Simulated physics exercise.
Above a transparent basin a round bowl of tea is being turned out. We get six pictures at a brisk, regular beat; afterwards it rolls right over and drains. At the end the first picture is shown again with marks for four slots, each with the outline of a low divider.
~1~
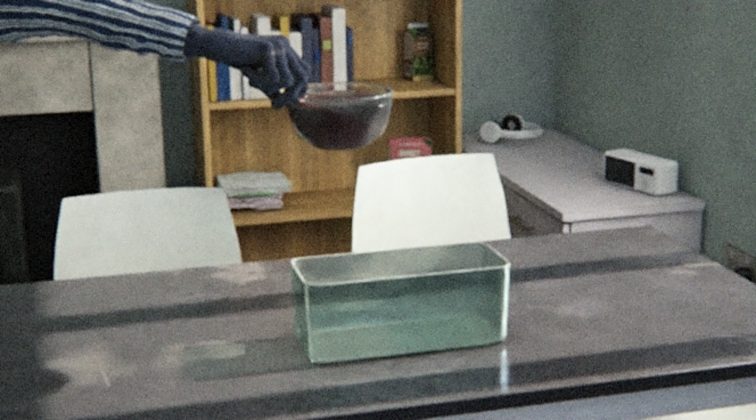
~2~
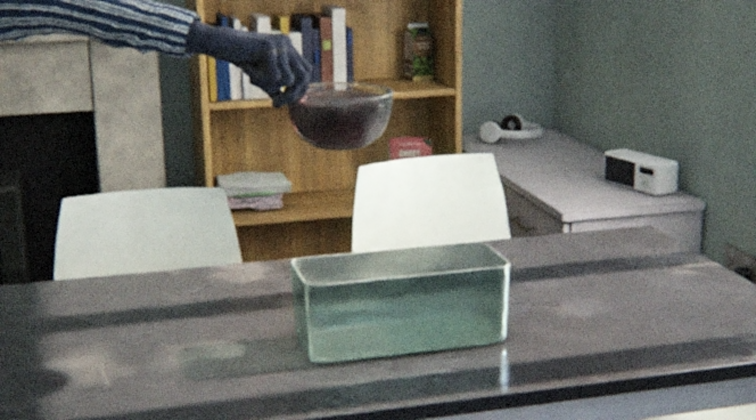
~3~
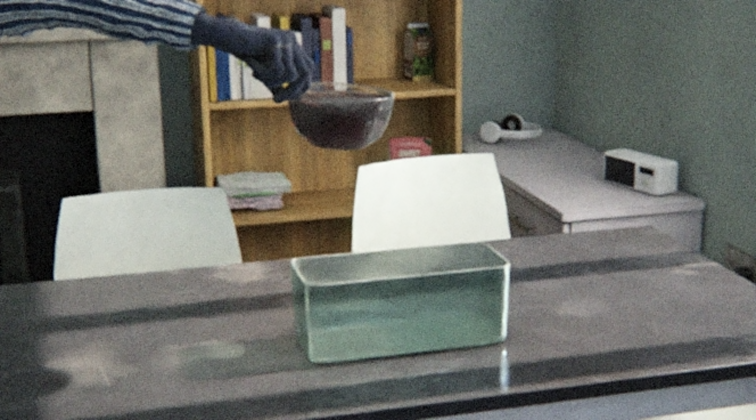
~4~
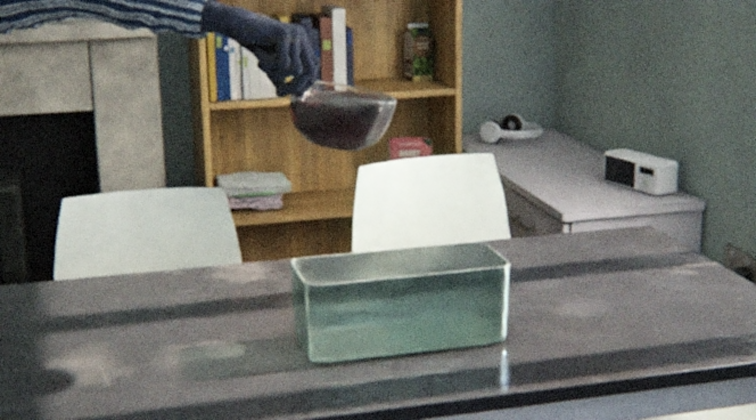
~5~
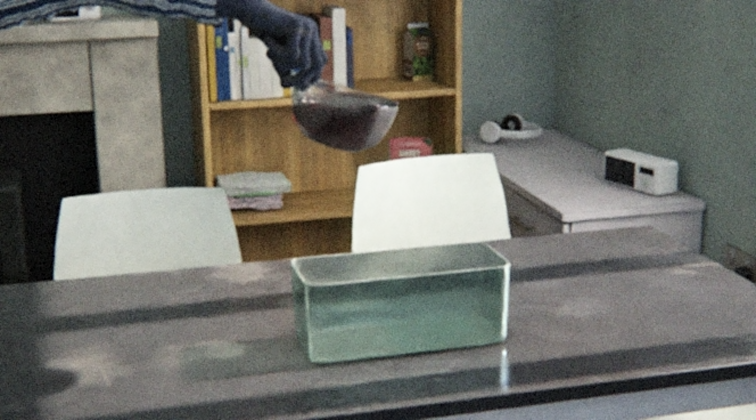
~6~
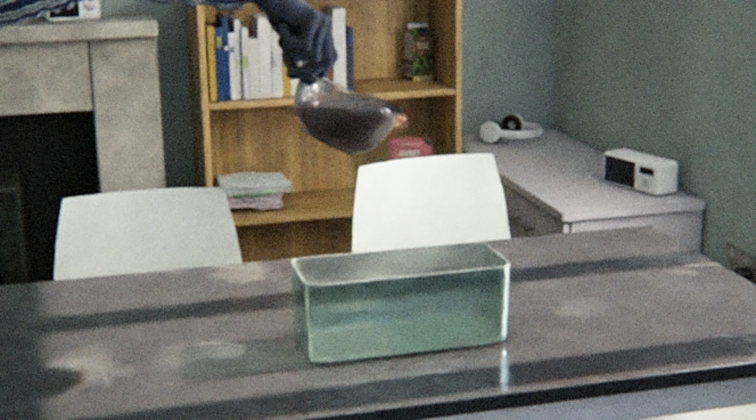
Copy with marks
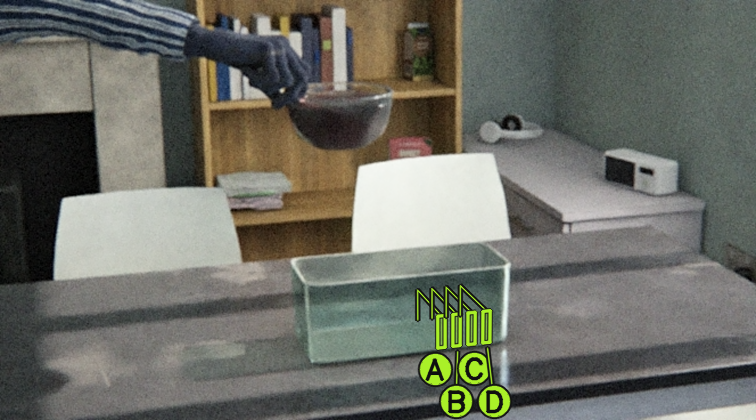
A hand in a striped sleeve holds a round clear bowl of dark tea above a grey table in a room, seen from the front by a still camera. A greenish transparent basin sits on the table, with white chairs, a wooden bookcase and a pale fireplace behind. The hand holds the bowl level, then tilts it gradually to the right until tea just passes over the lip.
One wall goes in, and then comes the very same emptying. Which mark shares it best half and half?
B.
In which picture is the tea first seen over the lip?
In picture 5.
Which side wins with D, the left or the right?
More ends on the left.
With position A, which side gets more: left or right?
More ends on the right.
In lime, A at (442, 353); B at (457, 351); C at (472, 349); D at (487, 347).
Choosing A, about 28 % ends left of the wall and 70 % right of it.
Choosing B, about 45 % ends left of the wall and 52 % right of it; 3 % is lost outside.
Choosing C, about 64 % ends left of the wall and 33 % right of it; 3 % is lost outside.
Choosing D, about 87 % ends left of the wall and 8 % right of it; 5 % is lost outside.
